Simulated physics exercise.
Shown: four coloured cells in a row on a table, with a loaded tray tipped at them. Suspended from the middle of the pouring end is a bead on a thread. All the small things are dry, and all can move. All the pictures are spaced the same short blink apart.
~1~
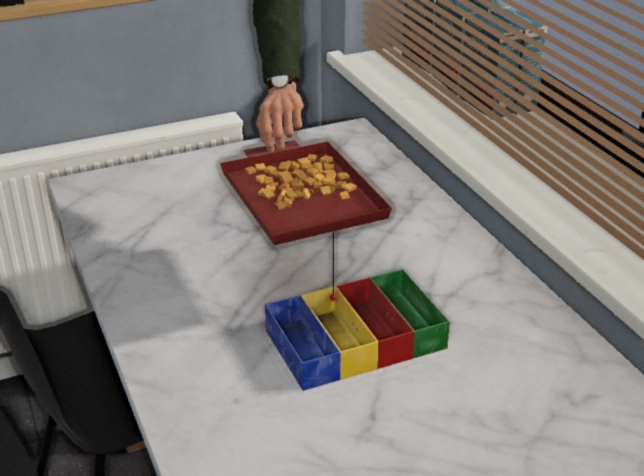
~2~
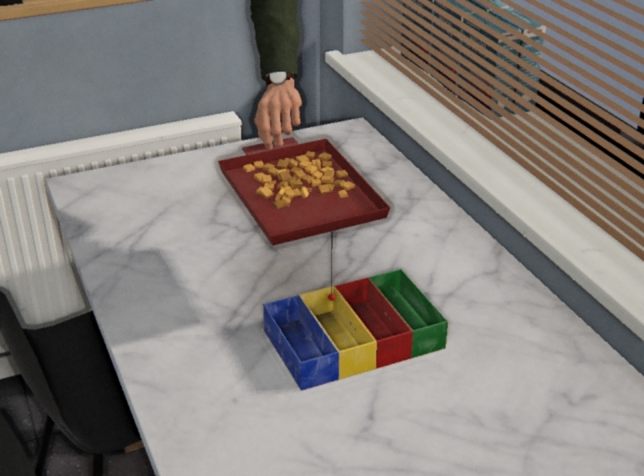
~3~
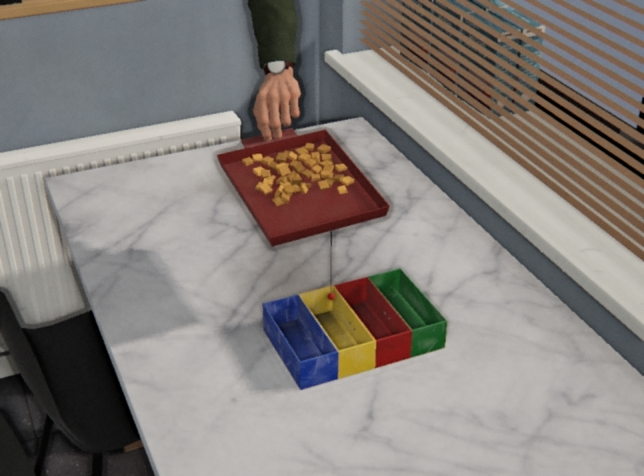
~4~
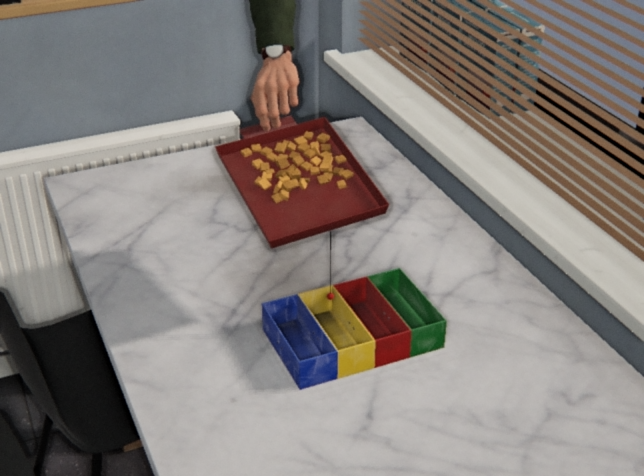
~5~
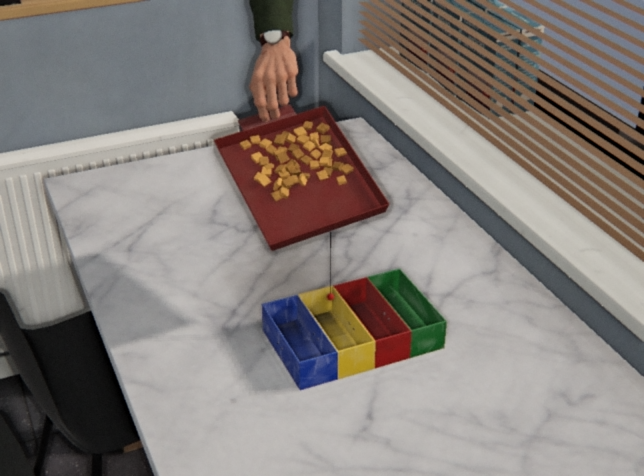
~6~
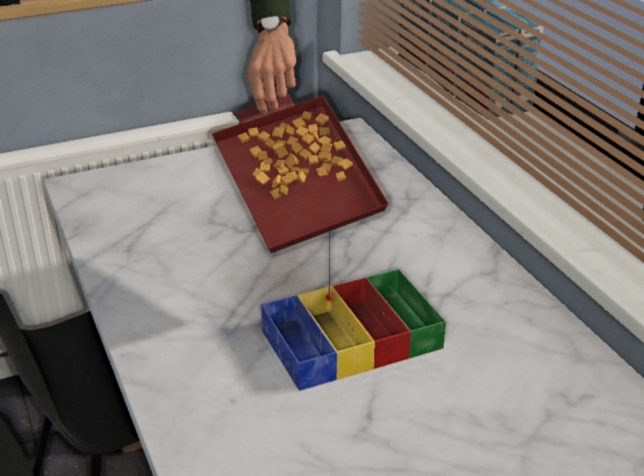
The clip shows a hand holding a red tray of small golden squares above blue, yellow, red and green compartments on a marble table; the hand gradually raises the tray's far end, and its near edge dips slightly at the left.
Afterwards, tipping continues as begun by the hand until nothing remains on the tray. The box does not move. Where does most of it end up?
Most ends up in the blue cell.
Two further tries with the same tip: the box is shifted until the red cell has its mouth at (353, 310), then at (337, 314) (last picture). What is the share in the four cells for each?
First placement near 100 percent, second near 100 percent.
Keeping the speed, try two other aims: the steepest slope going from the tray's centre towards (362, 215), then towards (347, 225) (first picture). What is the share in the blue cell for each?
Shares: About 0 in a hundred, then about 0 in a hundred.
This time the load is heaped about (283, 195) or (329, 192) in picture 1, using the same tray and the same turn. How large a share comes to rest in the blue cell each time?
You'd see roughly 70 per cent first and roughly 70 per cent second.
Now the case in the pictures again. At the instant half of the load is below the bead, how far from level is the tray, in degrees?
The angle is roughly 95° at that point.
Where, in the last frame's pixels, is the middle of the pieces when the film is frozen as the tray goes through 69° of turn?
Load centre: Approx. (284, 235).
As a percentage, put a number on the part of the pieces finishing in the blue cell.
It comes to around 70 per cent of the load.
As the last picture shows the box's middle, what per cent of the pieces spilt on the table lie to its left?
100 in a hundred, roughly.
Soon, tray tipped steeply; most on the tray; a small part falling or outside the box.
A while on, tray tipped past a quarter turn; a small part on the tray; about half in the blue cell; about a third falling or outside the box.
Towards the end, tray tipped past a quarter turn; about two thirds in the blue cell; about a quarter falling or outside the box.
Finally, tray tipped past a quarter turn; about two thirds in the blue cell; none in the yellow cell; none in the red cell; none in the green cell; about a quarter outside the box.
